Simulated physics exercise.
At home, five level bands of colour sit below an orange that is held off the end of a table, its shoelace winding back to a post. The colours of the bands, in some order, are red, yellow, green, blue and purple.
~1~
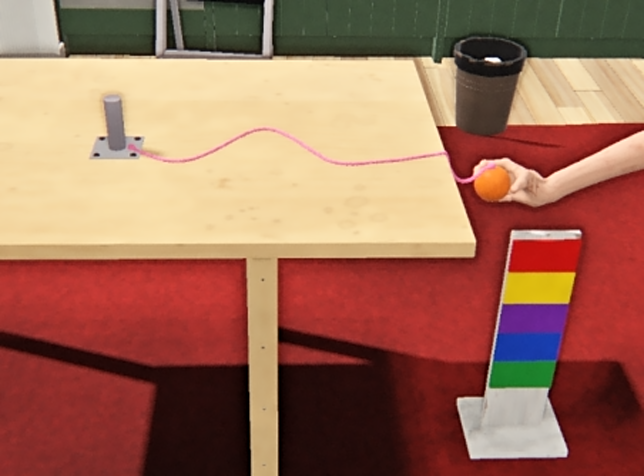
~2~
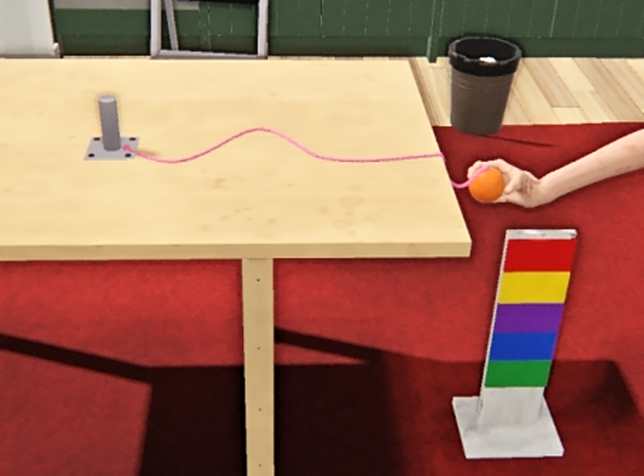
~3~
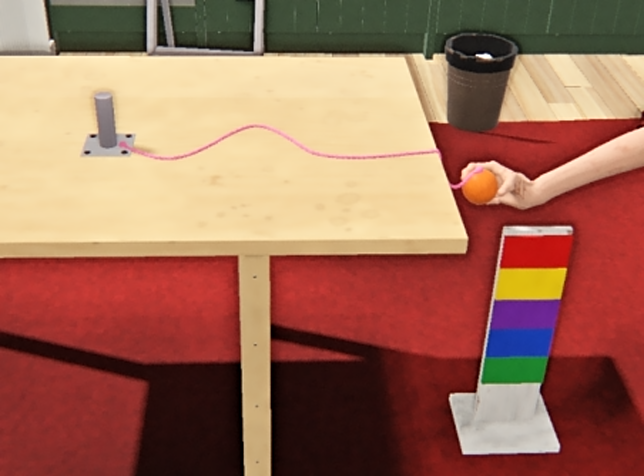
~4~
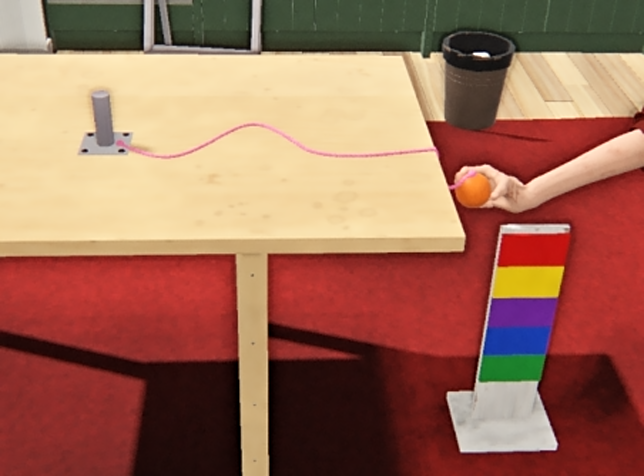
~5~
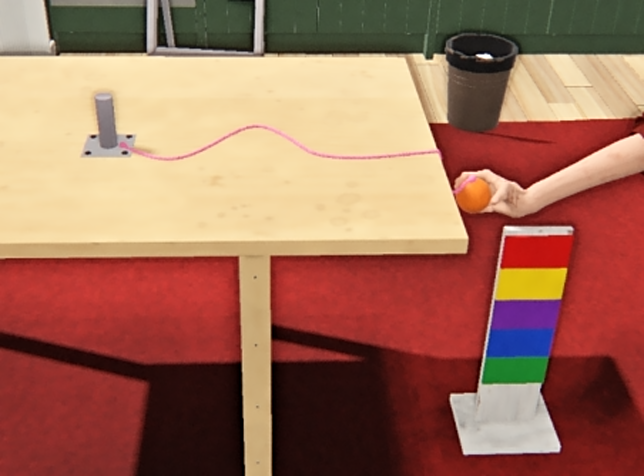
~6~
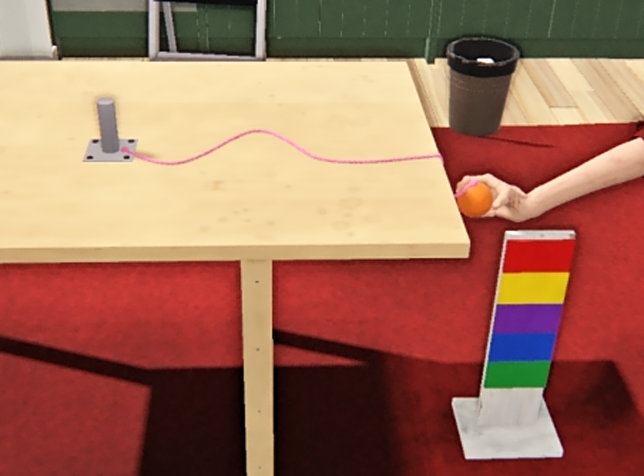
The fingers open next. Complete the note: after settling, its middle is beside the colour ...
... Yellow.
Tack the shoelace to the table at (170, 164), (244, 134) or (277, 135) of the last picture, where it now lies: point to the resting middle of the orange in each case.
That would be (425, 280) for the first, (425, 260) for the second and (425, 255) for the third.
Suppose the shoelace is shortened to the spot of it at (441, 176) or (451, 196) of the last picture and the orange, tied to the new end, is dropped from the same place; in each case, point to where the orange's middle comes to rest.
Respectively (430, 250) and (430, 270).
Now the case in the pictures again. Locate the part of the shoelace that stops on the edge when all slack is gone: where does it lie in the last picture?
Near pixel (372, 162).
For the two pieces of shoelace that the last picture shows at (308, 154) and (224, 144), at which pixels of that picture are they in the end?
Result - first point (371, 148), second point (251, 149).
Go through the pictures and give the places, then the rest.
The first picture shows orange (493, 183); red (545, 258); yellow (539, 289); purple (533, 319); blue (528, 348); green (523, 376).
The second picture shows orange (487, 185); shoelace through (159, 160) (226, 142) (287, 138) (354, 161) (432, 156).
The third picture shows orange (480, 186).
The fourth picture shows orange (473, 191); shoelace through (153, 156) (219, 137) (281, 133) (348, 156) (426, 151).
The fifth picture shows orange (473, 196).
The sixth picture shows orange (475, 200); shoelace through (158, 162) (224, 144) (285, 139) (352, 162) (431, 157).
Early on, orange near (455, 286); level with yellow.
Midway, orange near (395, 279); level with yellow.
Near the end, orange near (440, 291); level with yellow.
Finally, orange near (427, 291); level with yellow. Its centre hangs level with the yellow band.
